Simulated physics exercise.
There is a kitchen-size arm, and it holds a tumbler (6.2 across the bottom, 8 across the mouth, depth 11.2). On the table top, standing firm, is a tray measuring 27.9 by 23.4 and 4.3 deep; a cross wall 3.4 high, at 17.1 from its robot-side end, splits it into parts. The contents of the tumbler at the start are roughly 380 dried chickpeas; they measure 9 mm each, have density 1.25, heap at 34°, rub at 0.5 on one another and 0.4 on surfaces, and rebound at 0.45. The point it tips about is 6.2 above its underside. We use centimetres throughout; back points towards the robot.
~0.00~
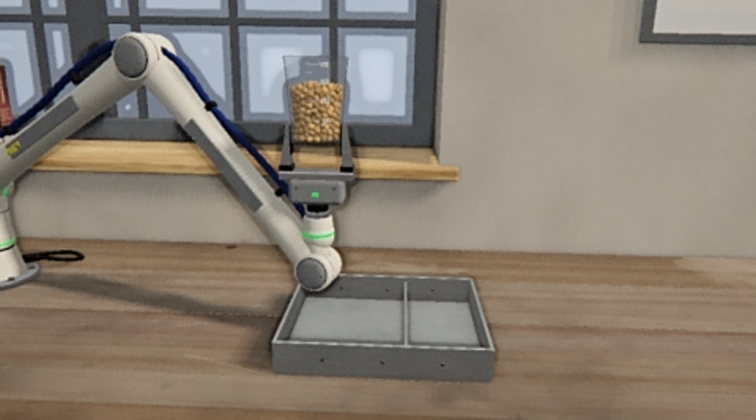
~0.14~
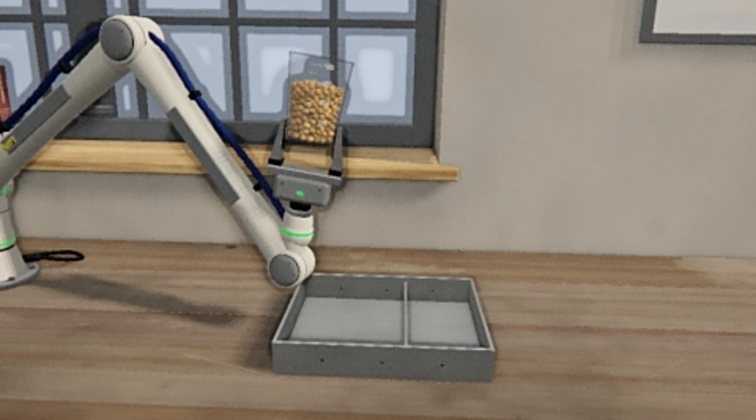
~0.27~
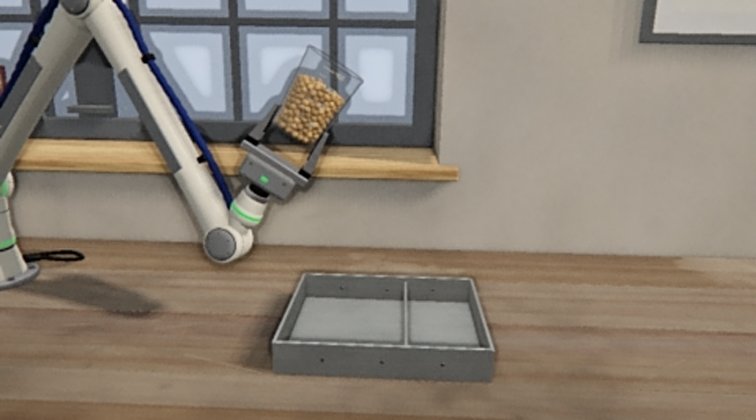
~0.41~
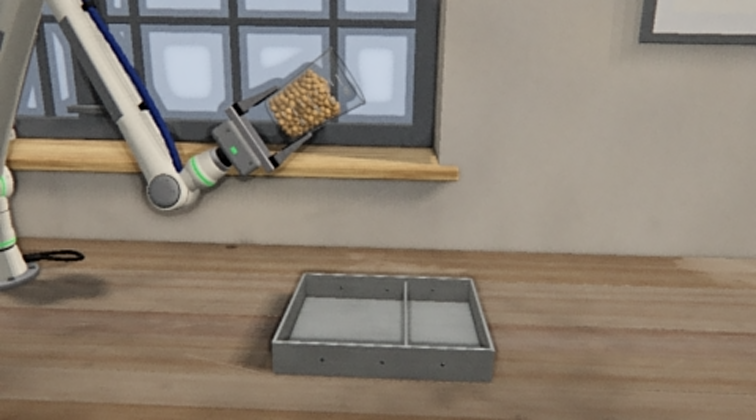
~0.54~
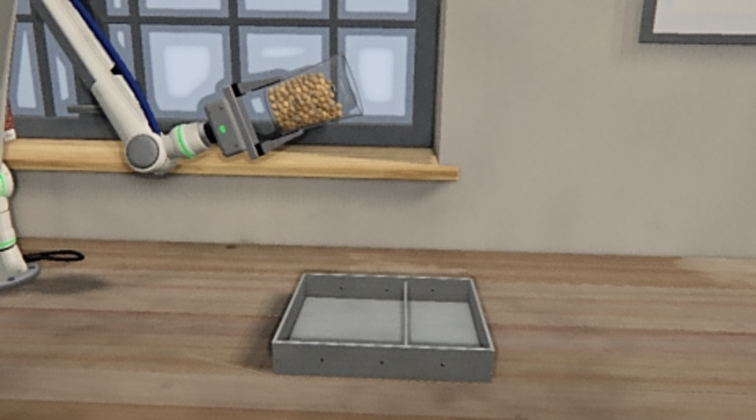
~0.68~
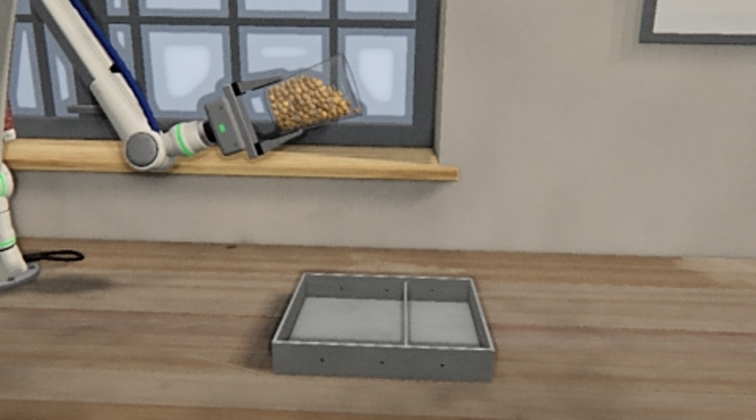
Robot arm tilting a clear tumbler of dried chickpeas to the right above a divided grey tray, the chickpeas sliding toward the rim.
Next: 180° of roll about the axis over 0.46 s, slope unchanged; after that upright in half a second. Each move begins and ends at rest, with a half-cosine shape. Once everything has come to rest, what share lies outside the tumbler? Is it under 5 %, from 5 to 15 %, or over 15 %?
Under 5 %.
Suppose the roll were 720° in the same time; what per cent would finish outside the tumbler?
It would come to around 5 per cent.
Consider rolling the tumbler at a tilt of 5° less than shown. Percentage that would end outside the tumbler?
In that case I'd expect around 0 per cent.
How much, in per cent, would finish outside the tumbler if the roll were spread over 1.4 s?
Expected share: Some 5 %.
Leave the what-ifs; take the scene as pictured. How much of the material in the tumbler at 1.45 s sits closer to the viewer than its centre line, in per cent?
Roughly 45 in every hundred.
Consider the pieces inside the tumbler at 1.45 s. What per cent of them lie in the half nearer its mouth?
Roughly 35 %.
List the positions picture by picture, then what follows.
Tumbler middle at (316, 101), upright; upper third of the load around (316, 93), from x 295 to 340, top at y 85; 381 in the tumbler, in the first picture.
Tumbler middle at (316, 101), tipped 9°; upper third of the load around (315, 94), from x 290 to 340, top at y 85, in the second picture.
Tumbler middle at (314, 100), tipped 32°; upper third of the load around (311, 93), from x 280 to 340, top at y 75, in the third picture.
Tumbler middle at (313, 99), tipped 57°; upper third of the load around (309, 91), from x 270 to 335, top at y 70, in the fourth picture.
Tumbler middle at (312, 98), tipped 70°; upper third of the load around (306, 88), from x 270 to 340, top at y 75, in the fifth picture.
Tumbler middle at (312, 98), tipped 71°; upper third of the load around (303, 91), from x 270 to 355, top at y 80; 381 in the tumbler, in the sixth picture.
After 1.06 s, tipped 71°, highest piece 38 above the table; 377 in the tumbler, 1 in the robot-side part, 3 in flight or on a rim.
After 1.45 s, tipped 23°, highest piece 39 above the table; 370 in the tumbler, 8 in the robot-side part, 2 in the far-side part, 1 in flight or on a rim.
After 1.84 s, upright, highest piece 39 above the table; 370 in the tumbler, 8 in the robot-side part, 3 in the far-side part.
After 2.54 s, upright, highest piece 39 above the table; 370 in the tumbler, 8 in the robot-side part, 3 in the far-side part.
At rest, 370 in the tumbler, 8 in the robot-side part, 3 in the far-side part. That is 3 % outside the tumbler.
